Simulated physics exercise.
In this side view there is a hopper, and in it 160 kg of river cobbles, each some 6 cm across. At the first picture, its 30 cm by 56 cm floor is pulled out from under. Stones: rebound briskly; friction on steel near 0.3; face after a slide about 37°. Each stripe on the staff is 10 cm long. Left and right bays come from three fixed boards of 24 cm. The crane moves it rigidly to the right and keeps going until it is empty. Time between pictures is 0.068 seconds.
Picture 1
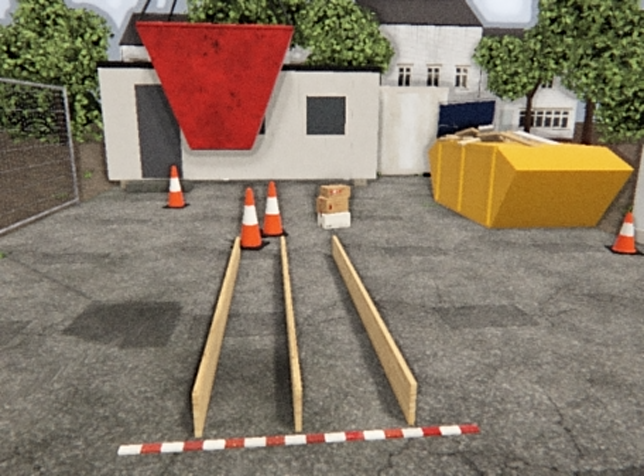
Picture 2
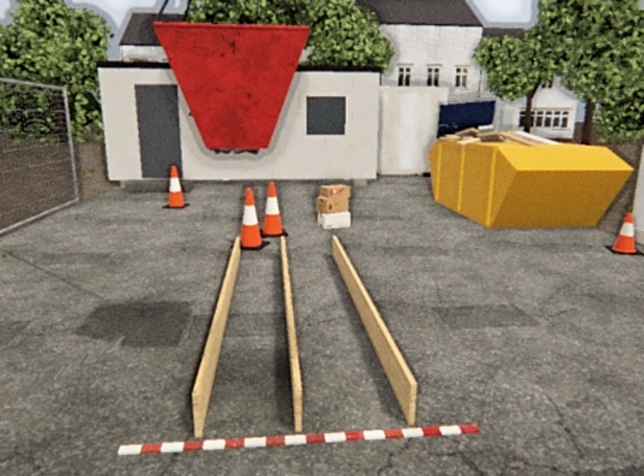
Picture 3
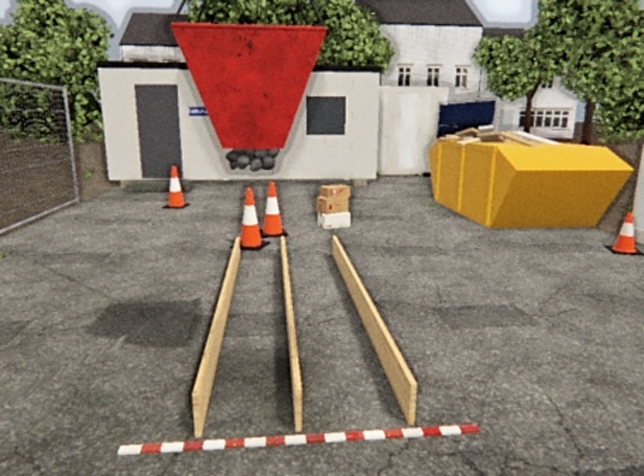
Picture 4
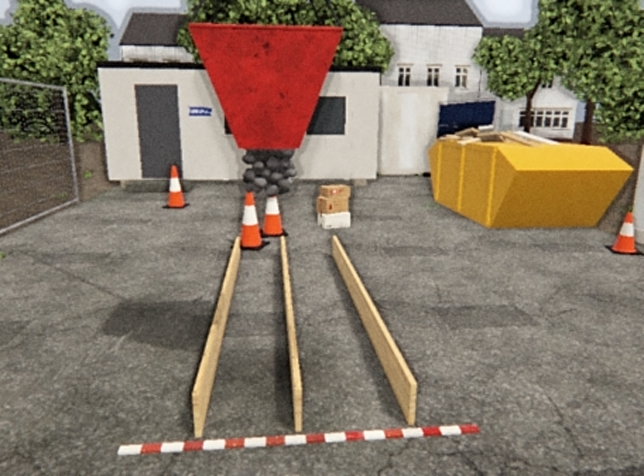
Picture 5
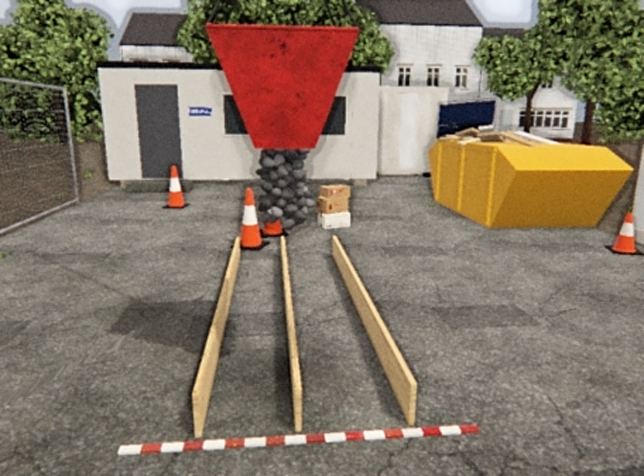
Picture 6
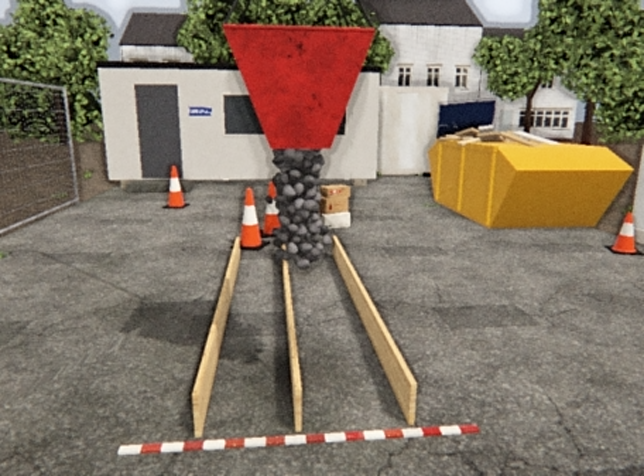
A red hopper slid steadily to the right above a paved yard, and dark, rounded stones began dropping from its bottom, the stream stretching lower in front of the traffic cones and stacked boxes.
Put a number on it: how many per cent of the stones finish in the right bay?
Around 67 per cent finish in the right bay.
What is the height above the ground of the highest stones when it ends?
Max stone height at rest approx 20 cm.
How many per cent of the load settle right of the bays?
35 in a hundred, roughly.
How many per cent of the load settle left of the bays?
About 0 percent of the load.
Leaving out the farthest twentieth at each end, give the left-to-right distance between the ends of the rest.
Around 150 centimetres.
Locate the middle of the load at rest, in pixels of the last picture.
(363, 361).
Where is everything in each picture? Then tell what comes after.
In the first picture, the outlet is at (221, 139); nothing has dropped yet.
In the second picture, the outlet is at (237, 139); 3 % is out.
In the third picture, outlet at (253, 139), the stream shows down to (261, 162); 88 % still inside.
In the fourth picture, outlet at (269, 139), the stream shows down to (275, 185); 77 % still inside.
In the fifth picture, outlet at (285, 139), the stream shows down to (290, 215); 67 % still inside.
In the sixth picture, outlet at (301, 139), the stream shows down to (303, 251); 54 % still inside.
Then, 0.4 s after the last picture, 0 % in the hopper, 97 % falling or lying in the right bay, 3 % falling or lying right of the bays; the stones farthest right are at (395, 296).
Then, 0.8 s after the last picture, 0 % in the hopper, 67 % falling or lying in the right bay, 33 % falling or lying right of the bays; the stones farthest right are at (504, 358).
Then, 1.4 s after the last picture, 0 % in the hopper, 67 % falling or lying in the right bay, 33 % falling or lying right of the bays; the stones farthest right are at (635, 369).
Then, 2.3 s after the last picture, 0 % in the hopper, 67 % falling or lying in the right bay, 33 % falling or lying right of the bays.
Then, 4.2 s after the last picture, 0 % in the hopper, 67 % in the right bay, 33 % right of the bays.
